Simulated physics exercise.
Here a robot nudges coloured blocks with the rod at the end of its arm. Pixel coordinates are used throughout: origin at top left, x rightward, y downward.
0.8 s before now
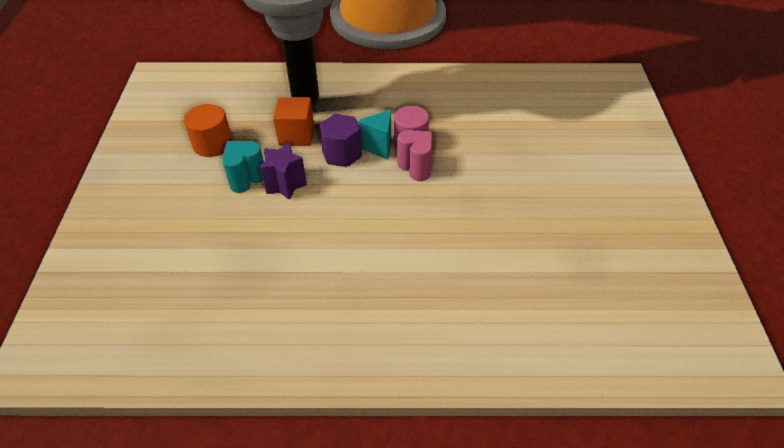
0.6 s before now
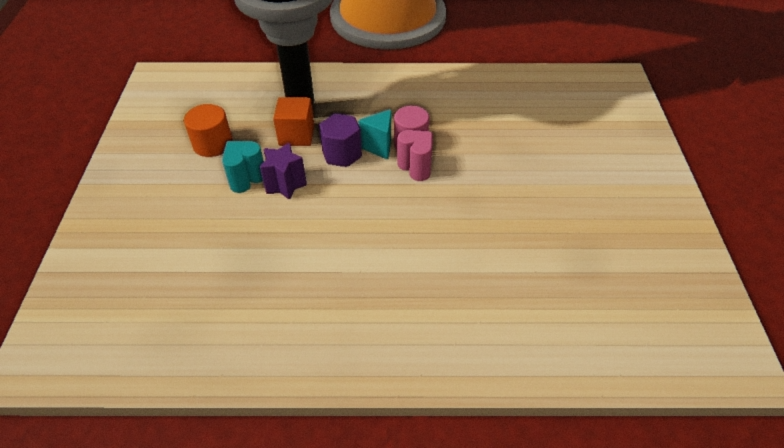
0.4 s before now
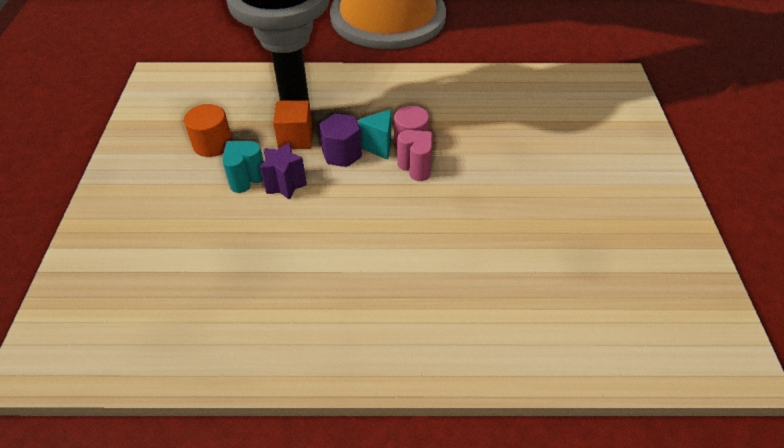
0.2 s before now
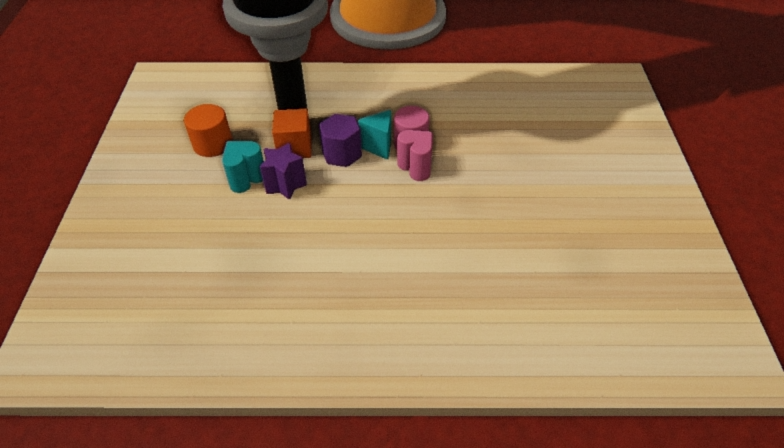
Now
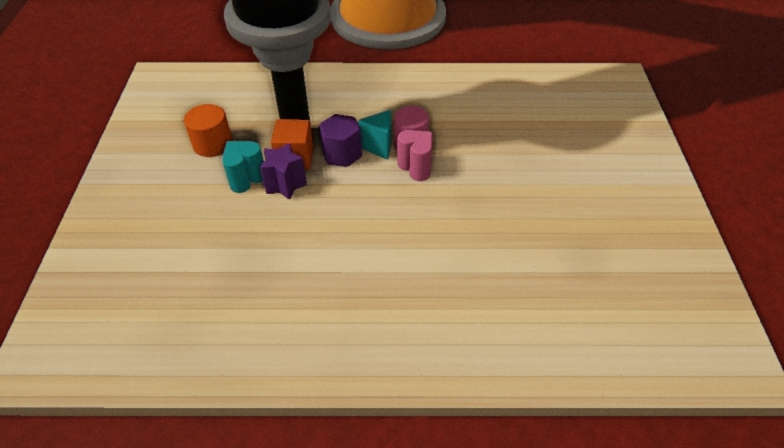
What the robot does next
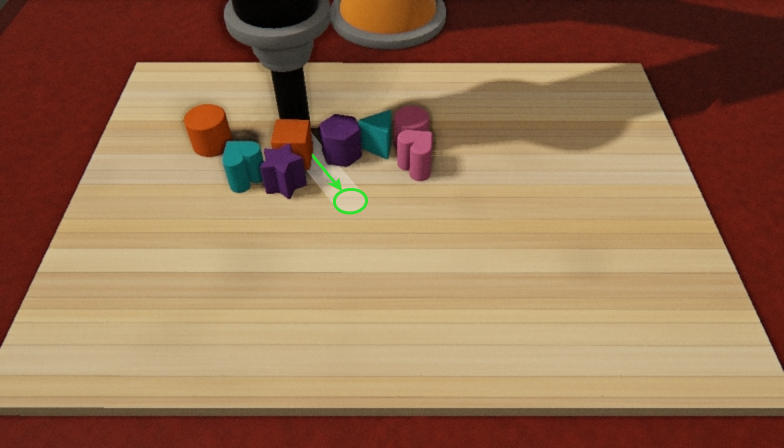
A robot arm's black rod moved in behind the orange square block and pushed it toward the viewer, bringing it close to the purple star, while the other coloured blocks on the wooden board stayed put.
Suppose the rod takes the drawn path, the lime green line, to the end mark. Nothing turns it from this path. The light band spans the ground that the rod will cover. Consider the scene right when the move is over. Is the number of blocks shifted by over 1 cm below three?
No, that is not what happens.
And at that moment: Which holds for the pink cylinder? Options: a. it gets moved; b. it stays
b
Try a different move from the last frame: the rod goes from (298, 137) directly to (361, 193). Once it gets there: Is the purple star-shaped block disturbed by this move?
By the time the path is finished, it has moved at least a centimetre.
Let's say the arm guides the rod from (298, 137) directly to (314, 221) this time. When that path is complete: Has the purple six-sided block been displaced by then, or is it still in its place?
That block stands still.
The drawn path runs from (298, 137) to (350, 201).
What follows on the original path. One third of the way, rod (313, 148); purple star-shaped block (274, 172), turned 45° clockwise; orange square piece (303, 153), turned 15° clockwise; purple six-sided block (348, 128), turned 20° anticlockwise.
Two thirds of the way, rod (331, 169); purple star-shaped block (268, 181), turned 75° clockwise; orange square piece (306, 172), turned 45° clockwise; purple six-sided block (358, 134), turned 70° anticlockwise; turquoise triangle (382, 119).
At the end, rod (350, 191); purple star-shaped block (267, 182), turned 80° clockwise; orange square piece (306, 175), turned 55° clockwise; purple six-sided block (358, 134), turned 70° anticlockwise; turquoise triangle (382, 119); pink cylinder not moved.
